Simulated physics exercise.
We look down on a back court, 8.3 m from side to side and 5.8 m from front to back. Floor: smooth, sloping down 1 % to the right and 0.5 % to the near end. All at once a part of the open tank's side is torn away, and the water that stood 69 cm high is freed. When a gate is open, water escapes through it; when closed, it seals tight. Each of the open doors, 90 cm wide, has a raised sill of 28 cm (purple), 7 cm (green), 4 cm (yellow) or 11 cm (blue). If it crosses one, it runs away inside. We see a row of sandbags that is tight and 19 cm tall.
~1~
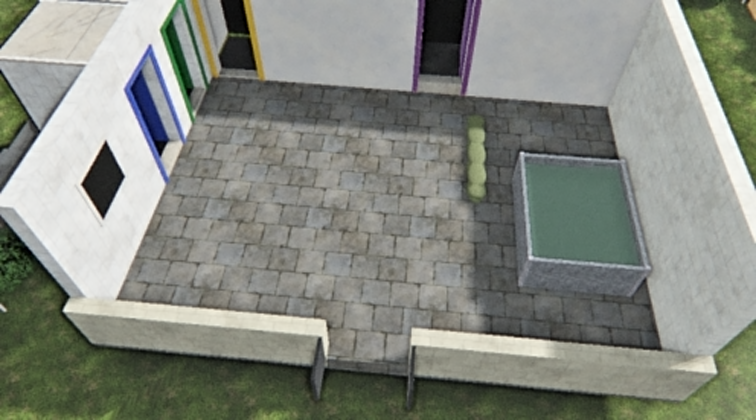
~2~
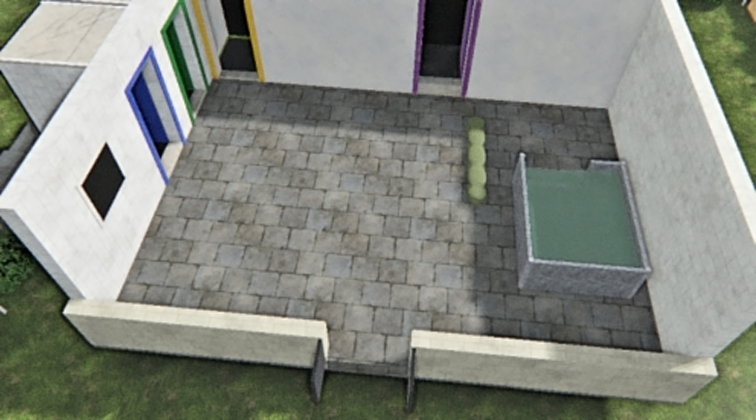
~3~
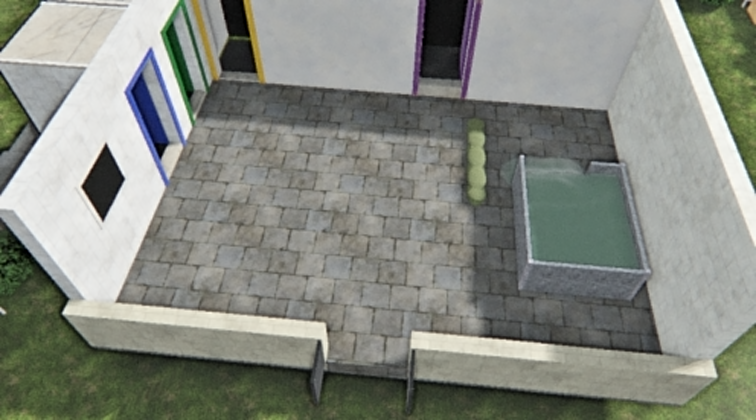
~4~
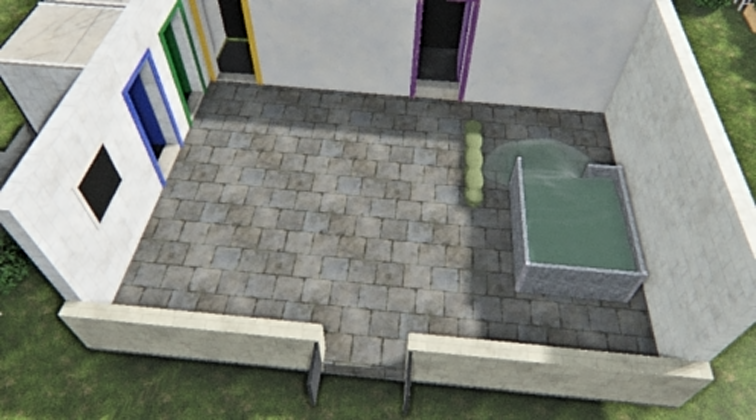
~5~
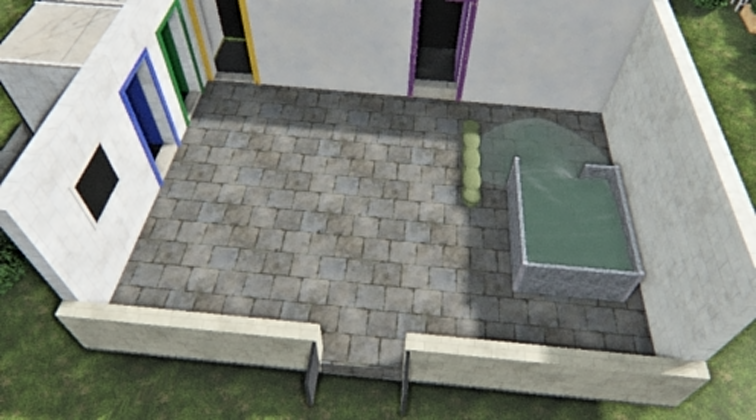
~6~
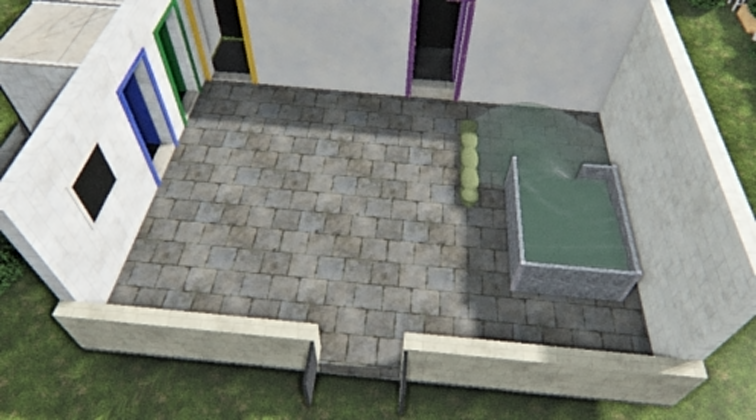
Water pours from the far side of an open tank and spreads across the paved court.
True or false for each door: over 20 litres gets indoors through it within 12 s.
Purple door - false, green door - false, yellow door - false, blue door - false.
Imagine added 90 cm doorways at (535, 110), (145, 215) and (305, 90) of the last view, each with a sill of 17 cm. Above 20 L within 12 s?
In sequence the answers are more than that, less than that and less than that.
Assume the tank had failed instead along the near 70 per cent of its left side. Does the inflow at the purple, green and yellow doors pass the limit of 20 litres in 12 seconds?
Here's how it goes: Purple falls short, green falls short, yellow exceeds it.
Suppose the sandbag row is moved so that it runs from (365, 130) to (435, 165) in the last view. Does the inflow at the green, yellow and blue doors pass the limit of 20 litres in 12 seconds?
Doors: Green exceeds / yellow exceeds / blue stays under.
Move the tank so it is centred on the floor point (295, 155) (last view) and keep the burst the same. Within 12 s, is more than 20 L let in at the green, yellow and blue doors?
Well, against that limit, at green it's too much, at yellow it's too much, and at blue it's within bounds.
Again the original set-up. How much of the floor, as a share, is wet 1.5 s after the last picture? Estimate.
I'd guess around 20 %.
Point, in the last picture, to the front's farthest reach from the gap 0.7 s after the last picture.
I'd mark it close to (425, 98).
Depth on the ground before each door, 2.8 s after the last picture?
You'd see purple at 11 cm, green at 0 cm, yellow at 2 cm and blue at 0 cm.
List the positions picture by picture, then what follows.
The open tank at (578, 210) is whole and still, 69 cm deep, in the first picture.
Water pours out on the open tank's far side and has run 0.7 m, to a hidden place; typically 9 cm deep outside, 69 cm at the open tank's back, in the second picture.
The front is at a hidden place, 0.9 m from the gap on the open tank's far side; 1.0 m2 of floor is under water; 69 cm left at the back of the open tank, in the third picture.
The front is at (551, 141), 1.4 m from the gap on the open tank's far side; 2.1 m2 of floor is under water; 69 cm left at the back of the open tank, in the fourth picture.
Water pours out on the open tank's far side and has run 1.9 m, to (549, 123); typically 6 cm deep outside, 67 cm at the open tank's back, in the fifth picture.
Water pours out on the open tank's far side and has run 2.4 m, to (554, 109); typically 5 cm deep outside, 60 cm at the open tank's back, in the sixth picture.
Then, 0.7 s after the last picture water covers 15 % of the floor and is deepest (42 cm) near (485, 109); purple door 7 cm at the sill, 0 L in, green door not reached, yellow door not reached, blue door not reached.
Then, 1.5 s after the last picture water covers 20 % of the floor and is deepest (41 cm) near (537, 114); purple door 15 cm at the sill, 0 L in, green door not reached, yellow door not reached, blue door not reached.
Then, 2.8 s after the last picture water covers 40 % of the floor and is deepest (28 cm) near (595, 190); purple door 11 cm at the sill, 0 L in, green door not reached, yellow door 2 cm at the sill, 0 L in, blue door not reached.
Then, 6.3 s after the last picture water covers 75 % of the floor and is deepest (18 cm) near (585, 189); purple door 6 cm at the sill, 0 L in, green door 4 cm at the sill, 6 L in, yellow door 5 cm at the sill, 4 L in, blue door 3 cm at the sill, 0 L in.
Then, 11.3 s after the last picture water covers 90 % of the floor and is deepest (12 cm) near (656, 381); purple door 4 cm at the sill, 0 L in, green door 2 cm at the sill, 6 L in, yellow door 2 cm at the sill, 7 L in, blue door 2 cm at the sill, 0 L in.
